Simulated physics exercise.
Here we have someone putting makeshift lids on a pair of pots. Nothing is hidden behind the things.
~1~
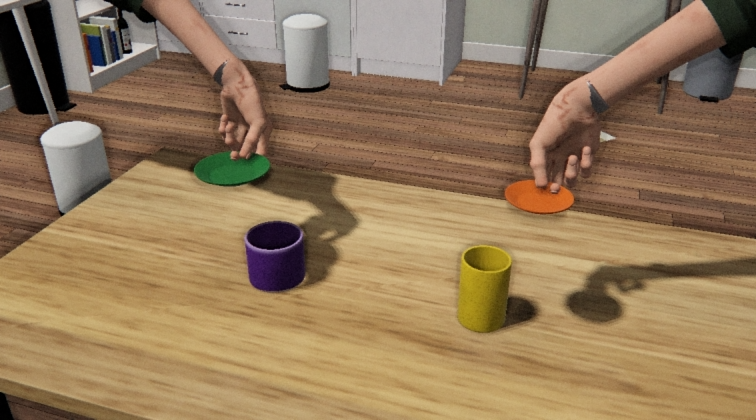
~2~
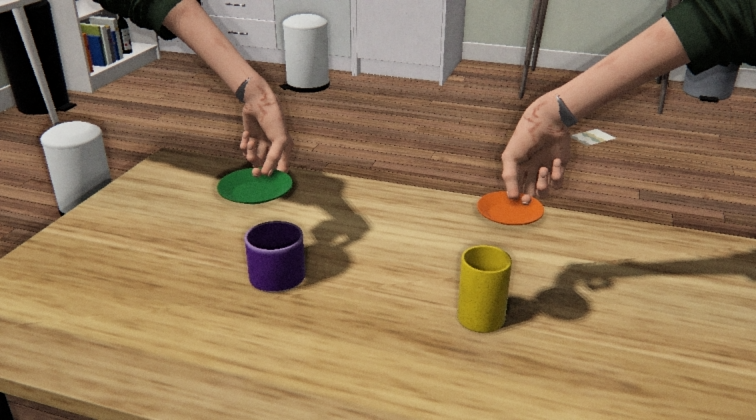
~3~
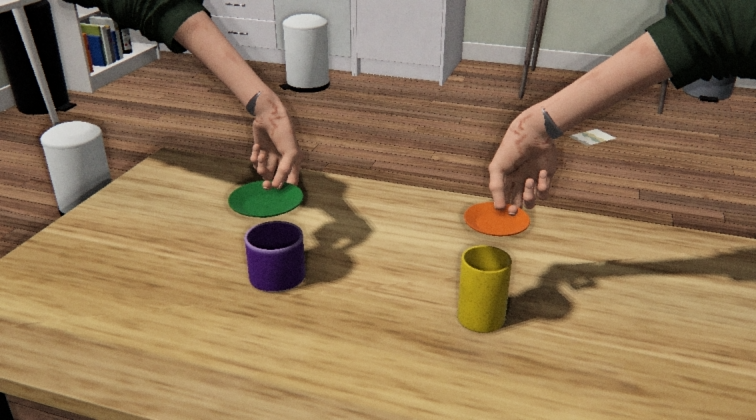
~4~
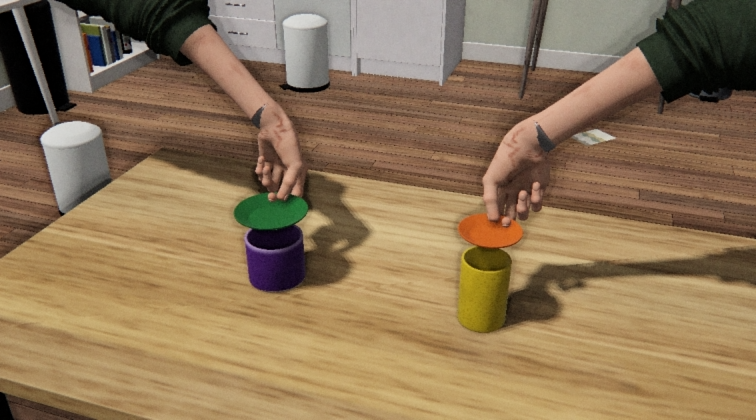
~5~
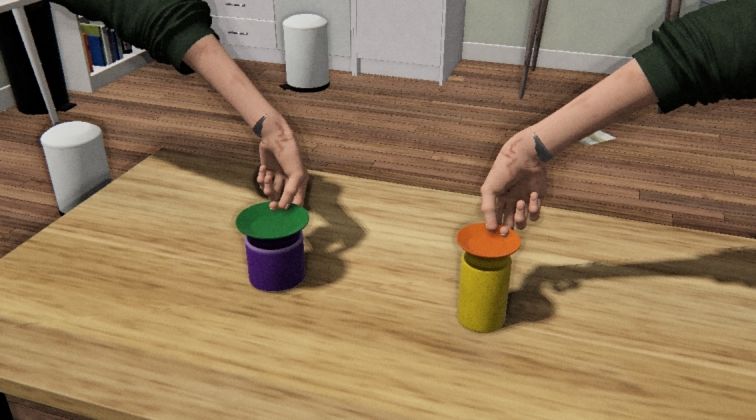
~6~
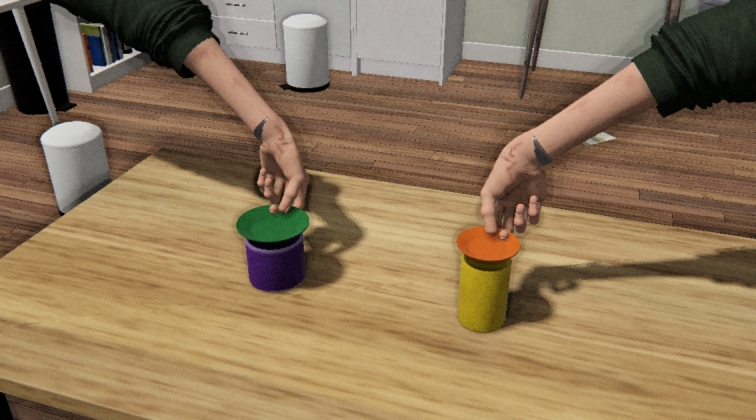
The video shows two hands above a wooden table moving a green saucer and an orange saucer toward the viewer, then lowering the green one onto a purple mug at left and the orange one onto a yellow mug at right.
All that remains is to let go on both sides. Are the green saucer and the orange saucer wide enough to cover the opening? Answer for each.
In the end the green saucer works as a lid, the orange saucer works as a lid.
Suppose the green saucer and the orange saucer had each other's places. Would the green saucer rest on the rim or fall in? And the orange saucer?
The green saucer covers the opening, the orange saucer sits on the rim.
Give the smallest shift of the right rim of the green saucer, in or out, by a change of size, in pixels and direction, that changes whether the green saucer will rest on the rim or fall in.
A shift of 8 pixels, going left.
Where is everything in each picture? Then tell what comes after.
The first frame shows still on the way; green saucer (233, 171); orange saucer (539, 200); left mug (276, 257).
The second frame shows still on the way; orange saucer (510, 211); right mug (484, 289).
The third frame shows still on the way; green saucer (266, 202); left mug (276, 257).
The fourth frame shows still on the way; orange saucer (490, 234); right mug (484, 289).
The fifth frame shows still on the way; green saucer (273, 223); left mug (276, 257).
The sixth frame shows in place, still held; green saucer (273, 226); orange saucer (488, 247); right mug (484, 289).
Then, 0.10 s past the last view, green saucer sitting on the rim near (274, 231); orange saucer moving near (487, 255).
Finally, the green saucer rests on the rim, near (274, 231); the orange saucer rests on the rim, near (487, 254).
